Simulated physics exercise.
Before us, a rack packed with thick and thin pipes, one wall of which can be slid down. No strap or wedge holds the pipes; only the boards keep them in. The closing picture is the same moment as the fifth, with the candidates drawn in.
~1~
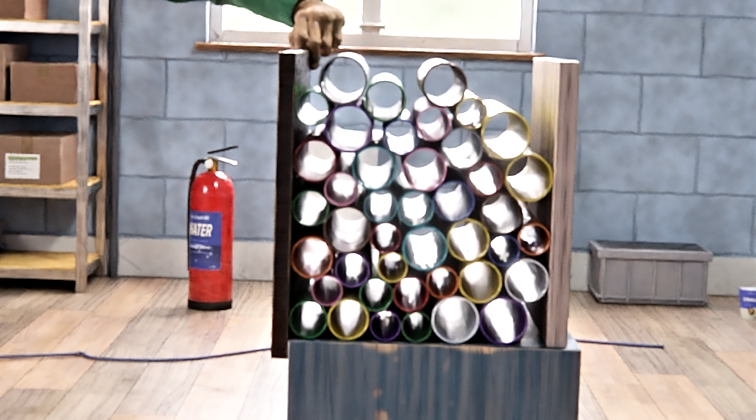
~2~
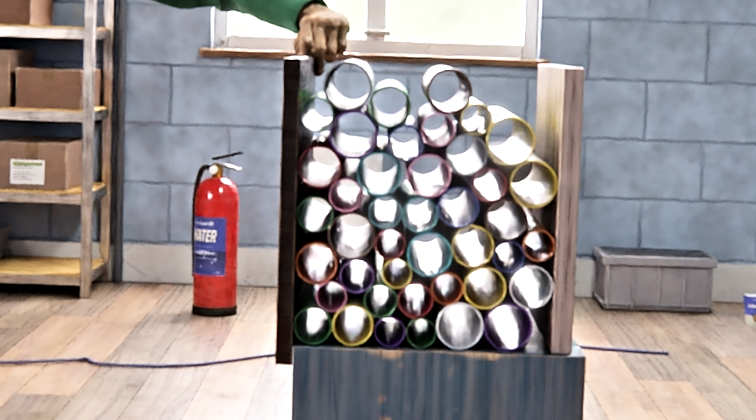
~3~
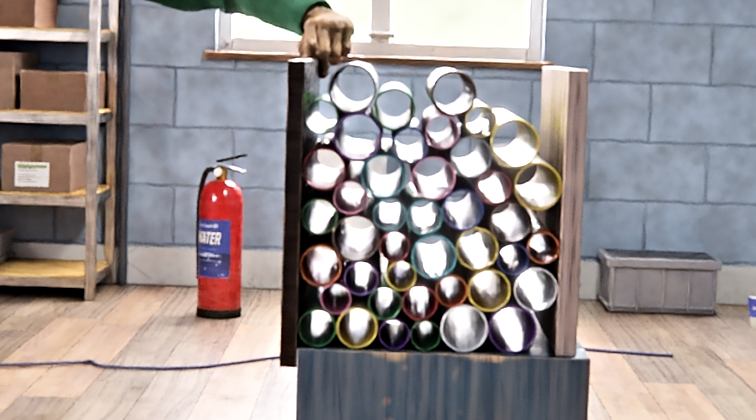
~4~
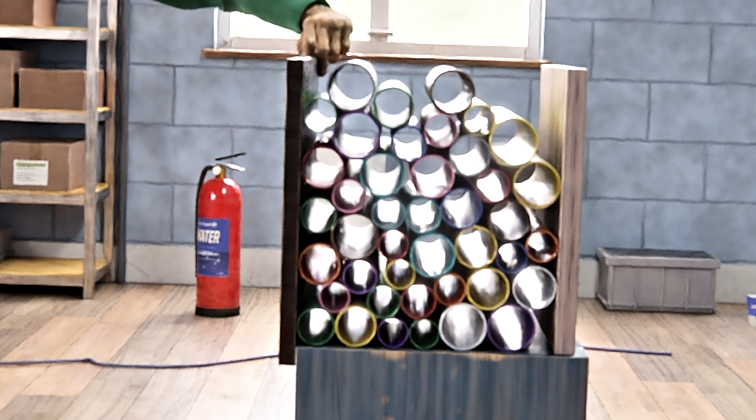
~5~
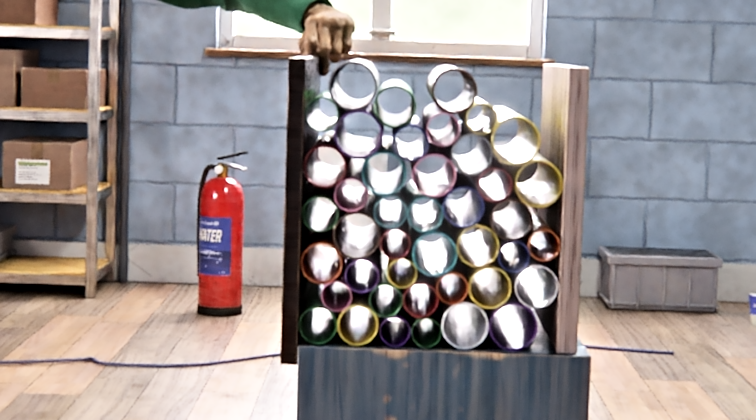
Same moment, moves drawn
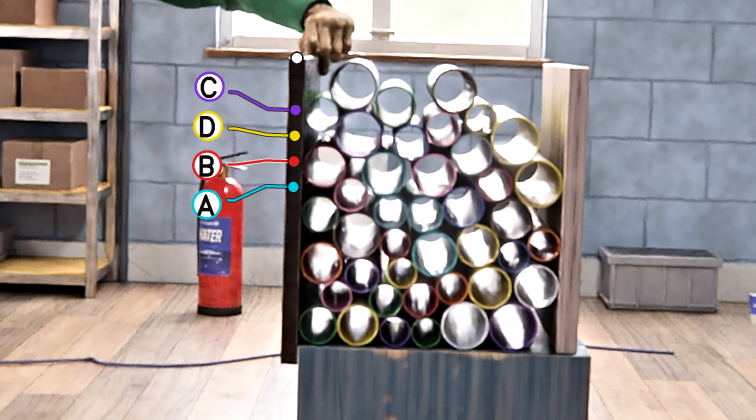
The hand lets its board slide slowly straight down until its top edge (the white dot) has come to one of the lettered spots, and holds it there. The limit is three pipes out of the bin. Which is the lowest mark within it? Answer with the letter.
No lower than A.
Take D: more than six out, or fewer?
It loses fewer than six.
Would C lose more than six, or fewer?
Fewer than six.
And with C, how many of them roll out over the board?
At C the number is none.
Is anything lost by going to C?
No, at C.
On the copy, A at (294, 187); B at (294, 162); C at (296, 110); D at (295, 136); the white dot at (297, 58).
On A. First, top of the board (304, 116).
Then, top of the board (302, 183).
Finally, top of the board (302, 187), two out over the board.
By contrast, B none out over the board; C none out over the board; D none out over the board.
